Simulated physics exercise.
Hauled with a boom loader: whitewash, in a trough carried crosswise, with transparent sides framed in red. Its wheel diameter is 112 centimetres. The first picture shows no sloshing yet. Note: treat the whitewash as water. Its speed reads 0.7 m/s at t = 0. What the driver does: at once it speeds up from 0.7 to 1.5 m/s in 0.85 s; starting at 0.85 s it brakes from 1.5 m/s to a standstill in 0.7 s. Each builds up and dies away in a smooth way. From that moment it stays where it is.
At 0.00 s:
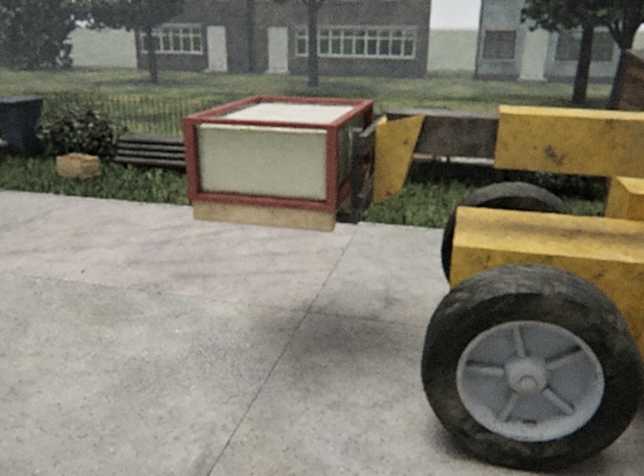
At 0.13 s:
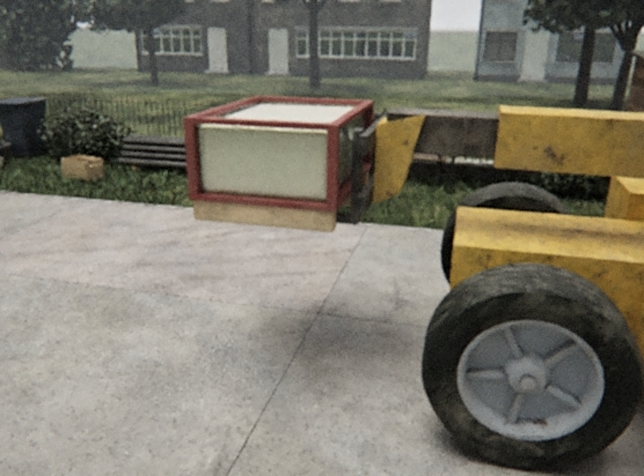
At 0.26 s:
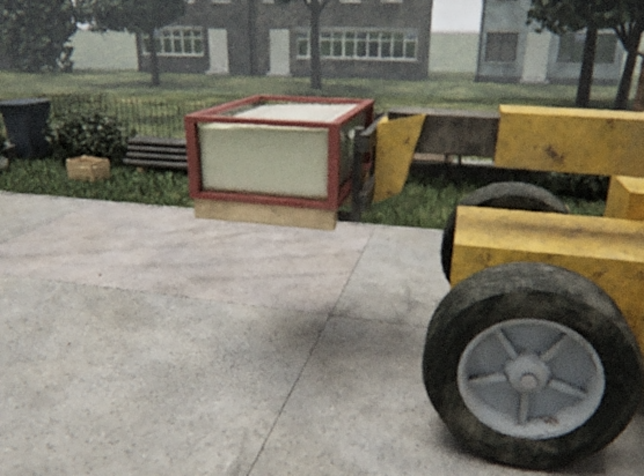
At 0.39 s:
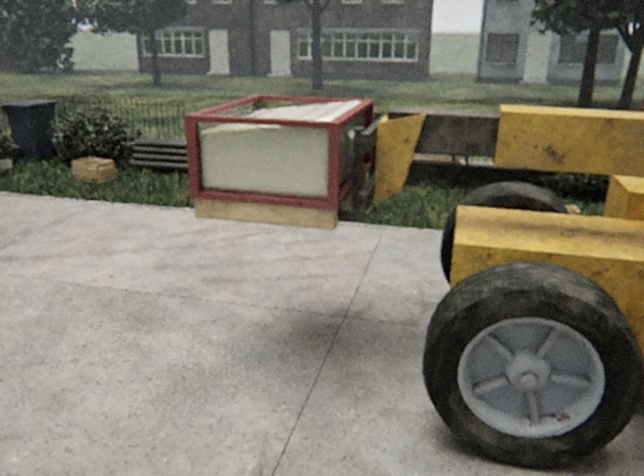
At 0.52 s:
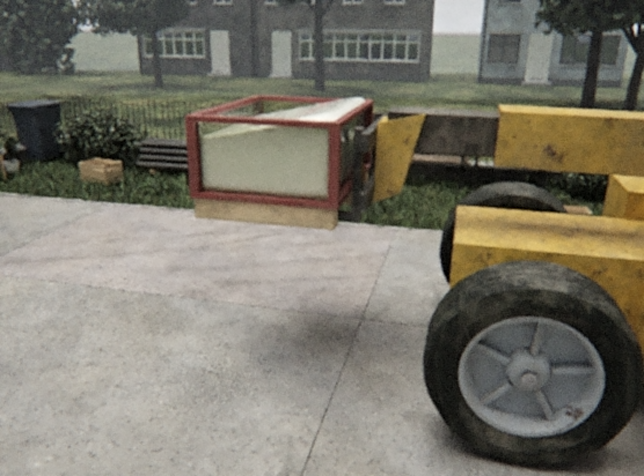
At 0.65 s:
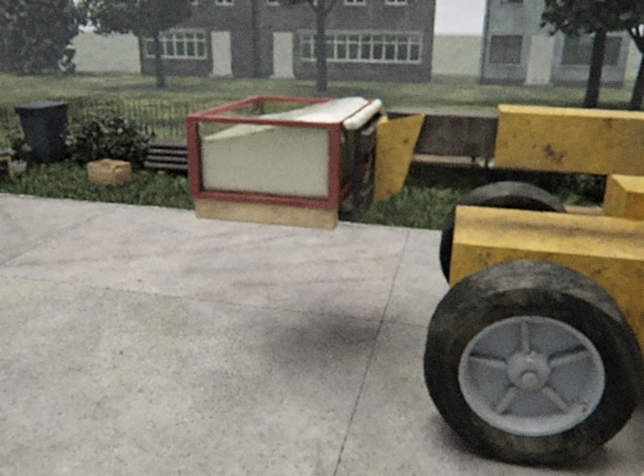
A yellow loader carried a clear-sided, red-framed trough of whitewash along the pavement to the left, and the level pale liquid gradually sank at the front and climbed towards the machine at the back.
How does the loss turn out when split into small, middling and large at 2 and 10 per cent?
It turns out large.
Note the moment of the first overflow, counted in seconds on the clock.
Near 0.9 s.
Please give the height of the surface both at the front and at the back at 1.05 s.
Roughly 50 cm in front and 38 cm behind.
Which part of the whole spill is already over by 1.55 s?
By then about 60 per cent is out.
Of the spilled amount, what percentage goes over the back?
Roughly 20 percent.
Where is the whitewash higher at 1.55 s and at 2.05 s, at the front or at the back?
Higher at the forward side, then higher at the rear side.
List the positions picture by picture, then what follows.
In the first frame, the surface is at (267, 105) by the front wall; at (351, 108) by the back wall; it lies level with the rim line; the front is on the left, levels are read along the far wall.
In the second frame, the surface is at (268, 105) by the front wall; at (351, 109) by the back wall; it lies level with the rim line.
In the third frame, the surface is at (268, 104) by the front wall; at (351, 107) by the back wall; it lies level with the rim line.
In the fourth frame, the surface is at (268, 111) by the front wall; at (351, 100) by the back wall; it climbs 9° towards the back.
In the fifth frame, the surface is at (268, 115) by the front wall; at (351, 97) by the back wall; it climbs 14° towards the back.
In the sixth frame, the surface is at (268, 116) by the front wall; at (351, 99) by the back wall; it climbs 14° towards the back.
By 1.05 s the surface is 50 cm up at the front and 38 cm at the back; 1 per cent is out, over the back.
By 1.55 s the surface is 50 cm up at the front and 24 cm at the back; 8 per cent is out, mostly over the front, some over the back.
By 2.05 s the surface is 26 cm up at the front and 53 cm at the back; 12 per cent is out, over the front.
By 4.53 s 14 per cent is out, over the front, 60 of 412 litres.
